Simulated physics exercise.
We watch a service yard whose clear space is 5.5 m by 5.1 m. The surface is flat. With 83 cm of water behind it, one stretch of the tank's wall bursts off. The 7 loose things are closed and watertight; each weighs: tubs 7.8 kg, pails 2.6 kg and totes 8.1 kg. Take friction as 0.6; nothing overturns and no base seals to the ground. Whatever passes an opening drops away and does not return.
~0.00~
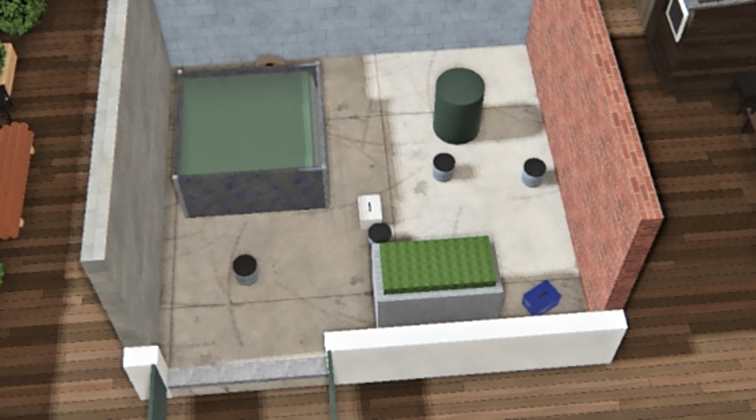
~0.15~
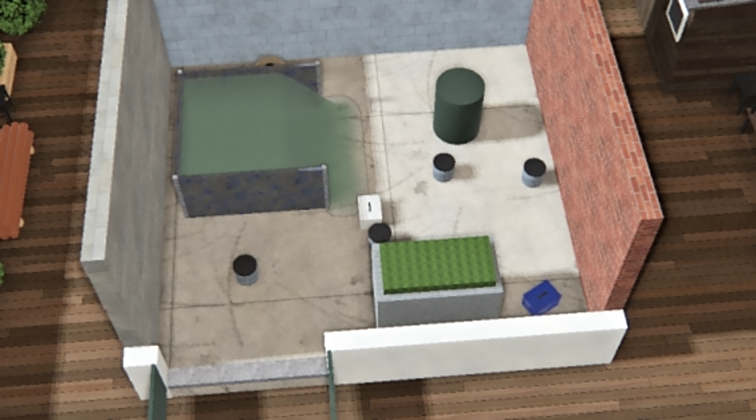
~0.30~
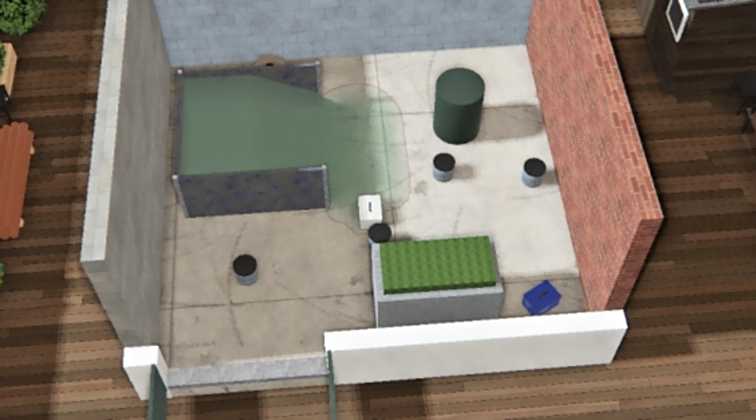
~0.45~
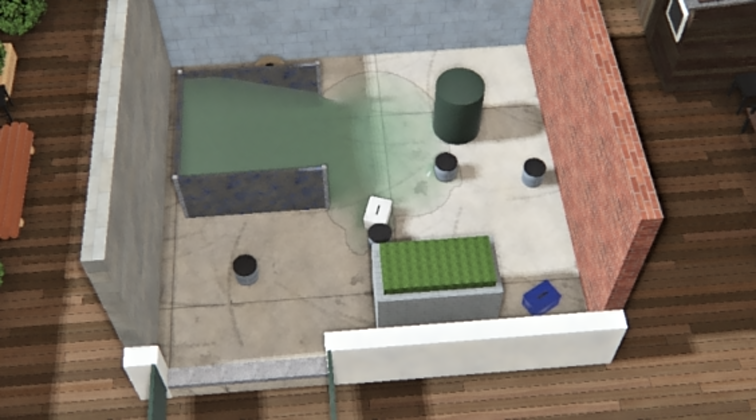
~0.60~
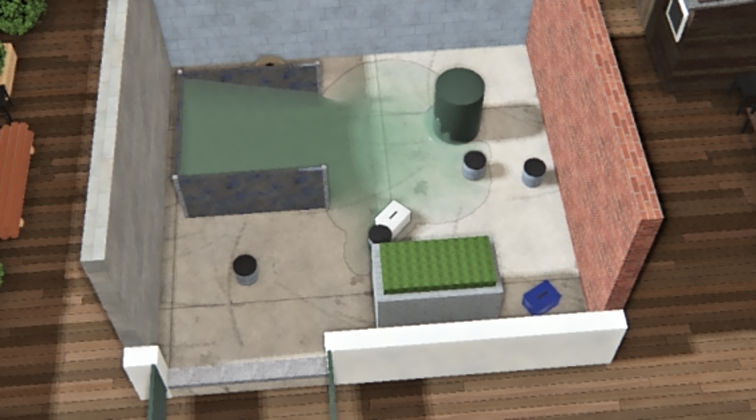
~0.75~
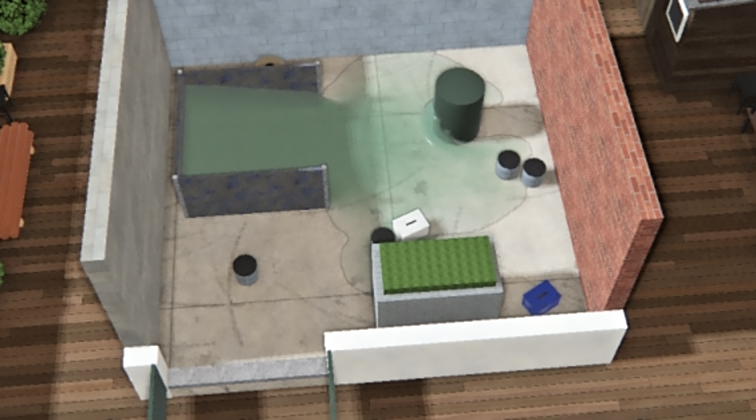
Greenish water pours from the right side of a square tank at the back left of a walled yard, seen from a high, fixed viewpoint. A dark green cylinder, small grey pails with black tops, a white box, a grass-topped grey block and a blue tote stand around the concrete floor. The water fans rightward around the cylinder, turning the white box and pushing it and one pail right.
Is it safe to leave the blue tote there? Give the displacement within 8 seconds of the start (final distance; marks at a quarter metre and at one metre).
The blue tote travels far.
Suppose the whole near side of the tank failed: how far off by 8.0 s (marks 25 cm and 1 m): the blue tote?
In that case the blue tote holds its place.
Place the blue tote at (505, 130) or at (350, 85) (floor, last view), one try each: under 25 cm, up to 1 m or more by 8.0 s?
In turn: It gets carried off; it travels far.
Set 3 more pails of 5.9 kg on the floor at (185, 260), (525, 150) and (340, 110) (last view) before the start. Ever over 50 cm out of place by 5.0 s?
In turn: Less, over, more.
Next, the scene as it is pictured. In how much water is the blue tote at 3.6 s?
Roughly 27 cm.
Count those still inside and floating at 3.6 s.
I count 4.
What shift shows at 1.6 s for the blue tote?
Roughly 0 cm by then.
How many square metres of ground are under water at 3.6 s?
About 22 m2.
After 1.6 s the blue tote is near (543, 295), 0.0 m from its start, aground; 0 of 7 are out; 2 afloat.
After 3.6 s the blue tote is near (505, 239), 0.8 m from its start, afloat; 0 of 7 are out; 4 afloat.
After 5.6 s the blue tote is near (469, 161), 2.2 m from its start, afloat; 0 of 7 are out; 7 afloat.
After 8.0 s the blue tote is near (337, 114), 4.0 m from its start, afloat; 0 of 7 are out; 6 afloat.
